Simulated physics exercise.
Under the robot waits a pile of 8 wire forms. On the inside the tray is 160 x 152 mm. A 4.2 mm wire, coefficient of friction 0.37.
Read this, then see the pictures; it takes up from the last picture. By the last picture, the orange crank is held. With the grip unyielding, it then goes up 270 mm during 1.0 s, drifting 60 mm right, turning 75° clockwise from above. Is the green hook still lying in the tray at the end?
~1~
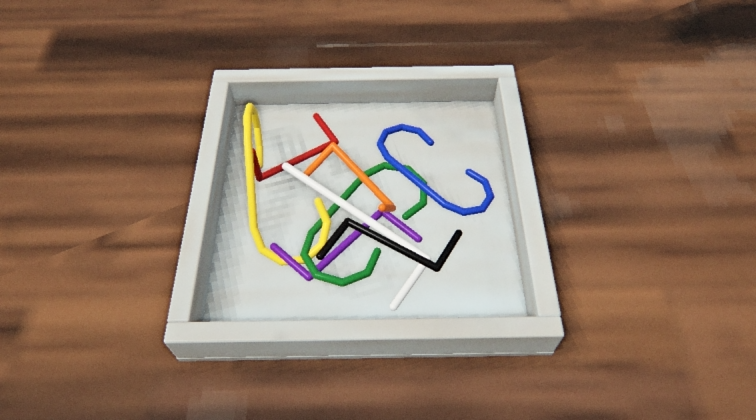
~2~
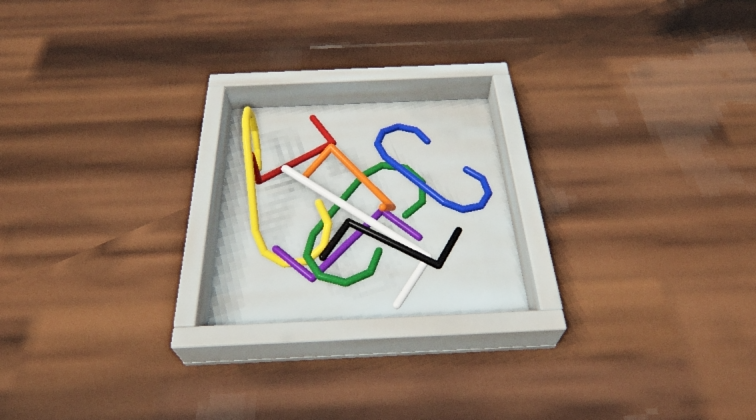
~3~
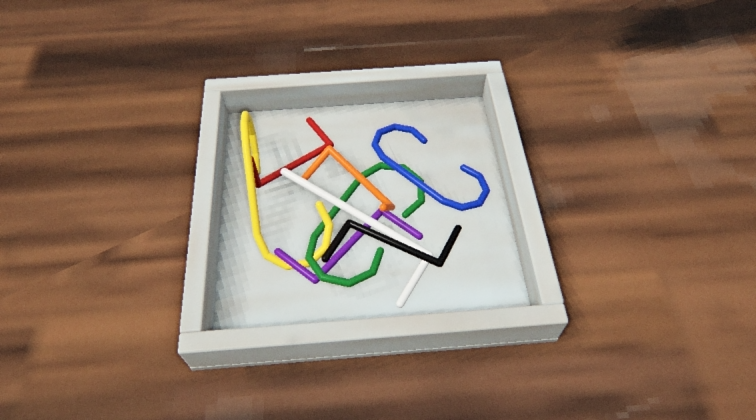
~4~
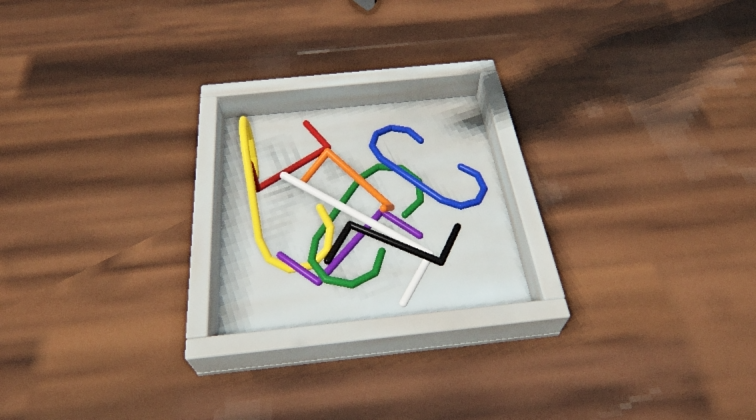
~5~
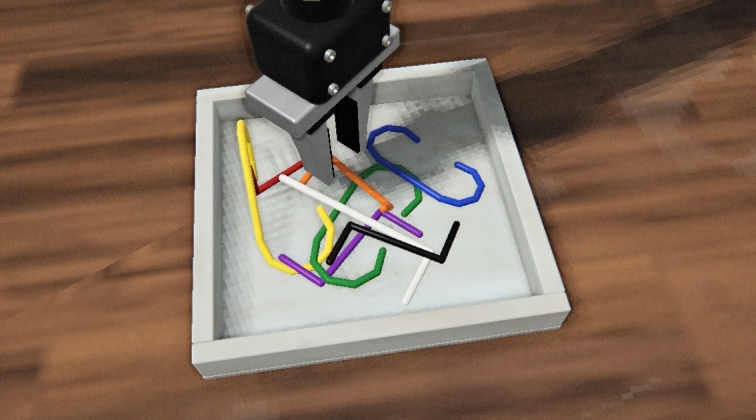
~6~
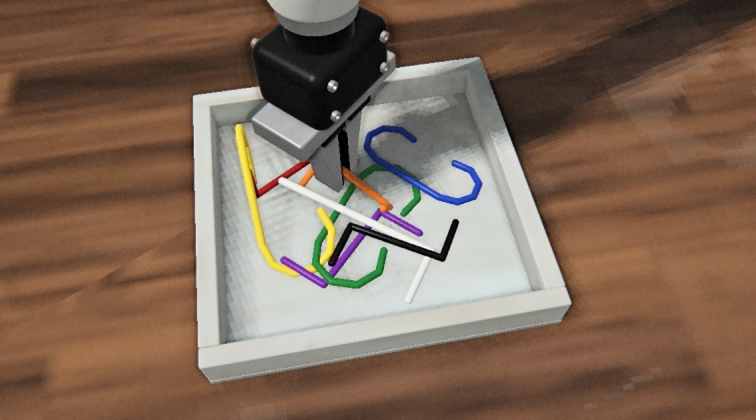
Looks like it does not come along.
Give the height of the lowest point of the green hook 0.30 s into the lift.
Height: Approx. 0 mm.
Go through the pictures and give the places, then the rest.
In the first picture, fingers out of view, 227 mm above the grip; green hook from (377, 252) to (406, 216), passing over and under yellow hook, under blue hook; orange crank from (382, 208) to (304, 177), passing over purple crank.
In the second picture, fingers out of view, 227 mm above the grip; black crank from (459, 230) to (323, 257), passing over purple crank; green hook from (379, 251) to (406, 215), passing over and under yellow hook, under blue hook.
In the third picture, fingers out of view, 212 mm above the grip; white key from (400, 304) to (285, 172), passing over purple crank; orange crank from (383, 208) to (302, 181), passing over purple crank.
In the fourth picture, fingers out of view, 113 mm above the grip; purple crank from (420, 236) to (280, 255), passing over yellow hook, under orange crank, under white key; yellow hook from (320, 208) to (256, 176), passing over red crank, under purple crank, over and under green hook.
In the fifth picture, fingers (335, 147) 14 mm above the grip; blue hook from (417, 140) to (458, 165), passing over green hook.
In the sixth picture, fingers (335, 165) closed on the orange crank; green hook from (384, 251) to (404, 213).
Then, 0.30 s into the lift, lowest point more than 20 mm over the tray floor, orange crank 58 mm.
Then, 0.55 s into the lift, lowest point more than 20 mm over the tray floor, orange crank 158 mm.
Then, 1.00 s into the lift, lowest point more than 20 mm over the tray floor, orange crank 272 mm.
At rest, hanging orange crank 272 mm; the other 7 are down.
